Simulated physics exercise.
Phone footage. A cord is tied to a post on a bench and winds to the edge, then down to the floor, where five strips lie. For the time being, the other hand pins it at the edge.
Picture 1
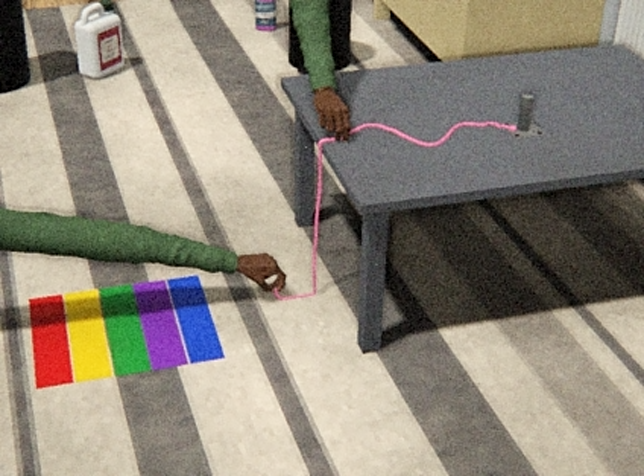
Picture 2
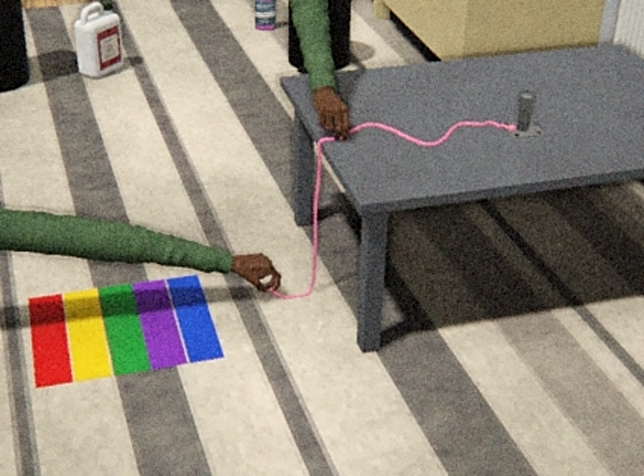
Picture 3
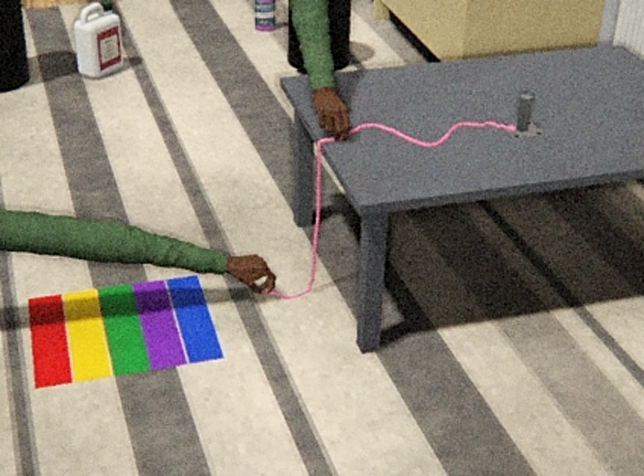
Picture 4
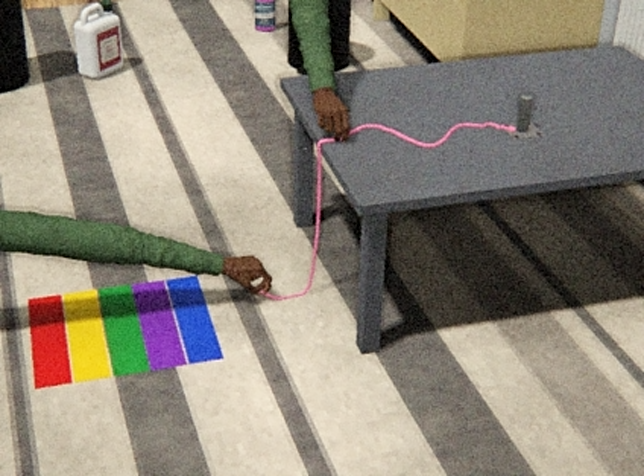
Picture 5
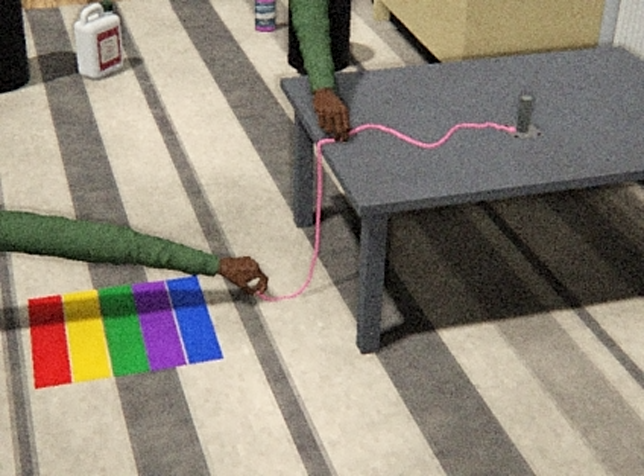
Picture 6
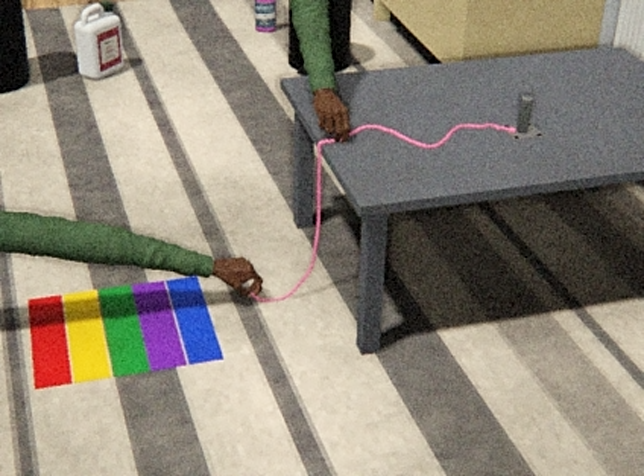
A hand slowly draws a pink cord's end left toward colored strips while another pins it.
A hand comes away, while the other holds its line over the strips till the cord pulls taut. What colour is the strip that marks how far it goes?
That strip is yellow.
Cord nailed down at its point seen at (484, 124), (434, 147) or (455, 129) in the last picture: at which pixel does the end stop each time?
Taking the tries in turn: (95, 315), (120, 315) and (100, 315).
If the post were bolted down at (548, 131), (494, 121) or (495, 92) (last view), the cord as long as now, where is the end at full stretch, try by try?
Places per try: (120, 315); (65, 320); (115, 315).
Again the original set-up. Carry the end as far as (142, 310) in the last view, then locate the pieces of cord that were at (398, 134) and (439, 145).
They move to (357, 143) and (408, 139) respectively.
Early on, end near (142, 310); over purple.
Midway, end near (106, 315); over green.
At the end of the slack, end near (83, 318); over yellow. It halts on the yellow strip.
